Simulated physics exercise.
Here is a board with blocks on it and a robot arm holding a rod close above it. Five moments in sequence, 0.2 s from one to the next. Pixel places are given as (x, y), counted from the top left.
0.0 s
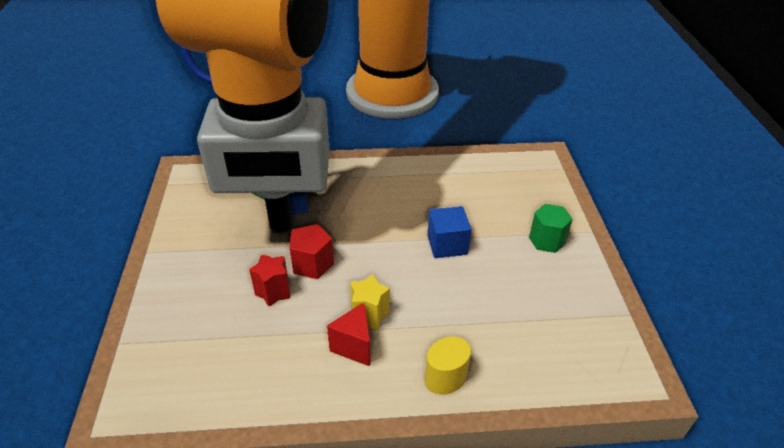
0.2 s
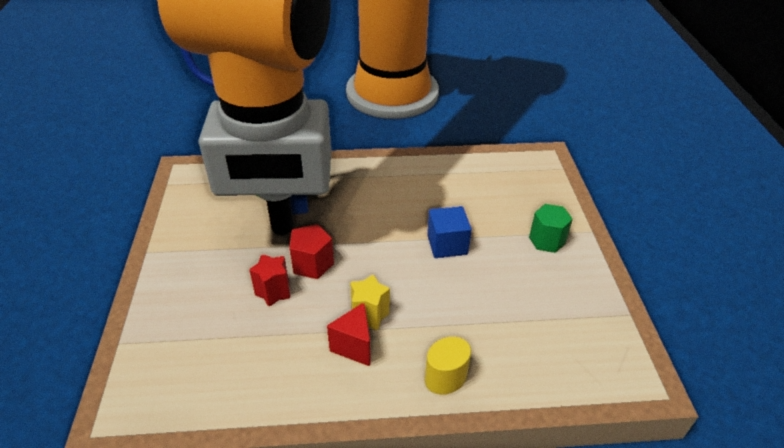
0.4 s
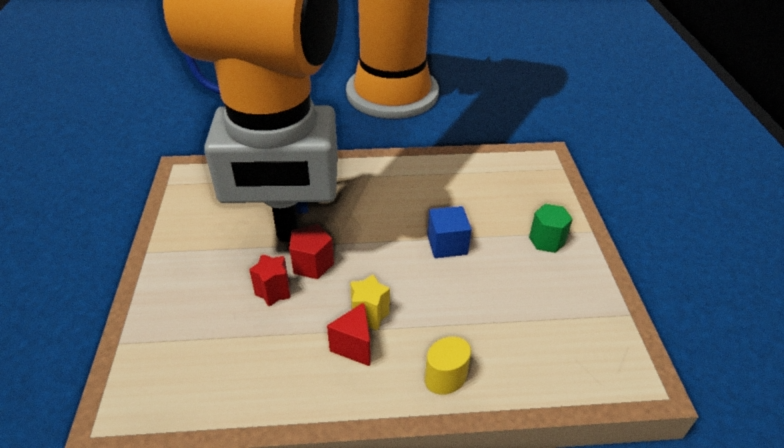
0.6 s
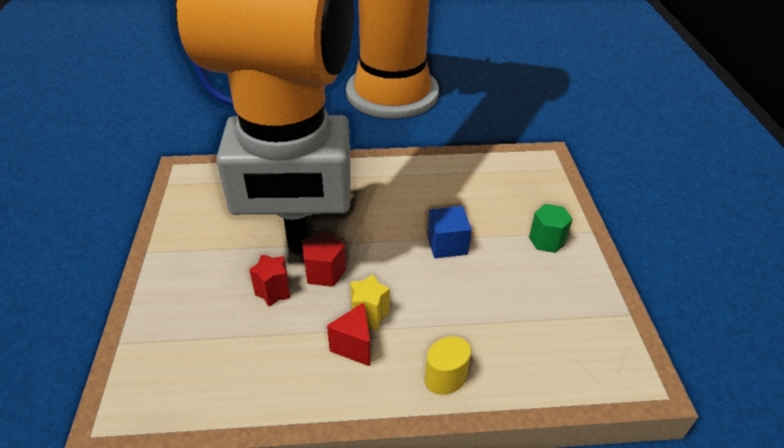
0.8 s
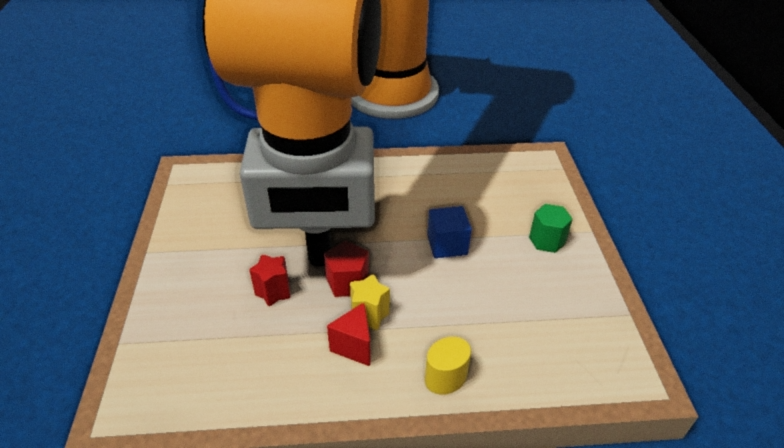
The video shows a robot arm above a wooden board of red, yellow, blue and green blocks; its rod moves slightly right and toward the viewer, pushing the red pentagonal block a short way toward the yellow star.
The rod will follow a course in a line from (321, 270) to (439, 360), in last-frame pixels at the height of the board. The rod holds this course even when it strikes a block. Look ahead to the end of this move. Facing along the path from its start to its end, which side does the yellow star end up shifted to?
Sideways, to the right.
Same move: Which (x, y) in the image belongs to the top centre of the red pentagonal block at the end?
About (411, 276).
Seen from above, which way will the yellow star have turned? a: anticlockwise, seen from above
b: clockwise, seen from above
b
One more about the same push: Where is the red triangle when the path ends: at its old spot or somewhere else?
Here's my answer: The red triangle remains in position.
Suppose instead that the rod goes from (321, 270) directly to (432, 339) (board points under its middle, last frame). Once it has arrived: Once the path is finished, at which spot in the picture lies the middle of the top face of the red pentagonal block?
The red pentagonal block ends near (430, 278).
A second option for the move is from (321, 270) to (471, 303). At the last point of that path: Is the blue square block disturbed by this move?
Same place.
What follows on the original path. One third of the way, rod at (358, 287); red pentagonal block at (390, 271), turned 50° anticlockwise; yellow star at (384, 300), turned 40° clockwise.
Two thirds of the way, rod at (398, 317); red pentagonal block at (411, 276), turned 95° anticlockwise; yellow star at (404, 325), turned 85° clockwise.
At the end, rod at (440, 350); red pentagonal block at (411, 276), turned 95° anticlockwise; red triangle not moved; yellow star at (419, 352), turned 140° clockwise; yellow oval block at (456, 363), turned 25° anticlockwise.
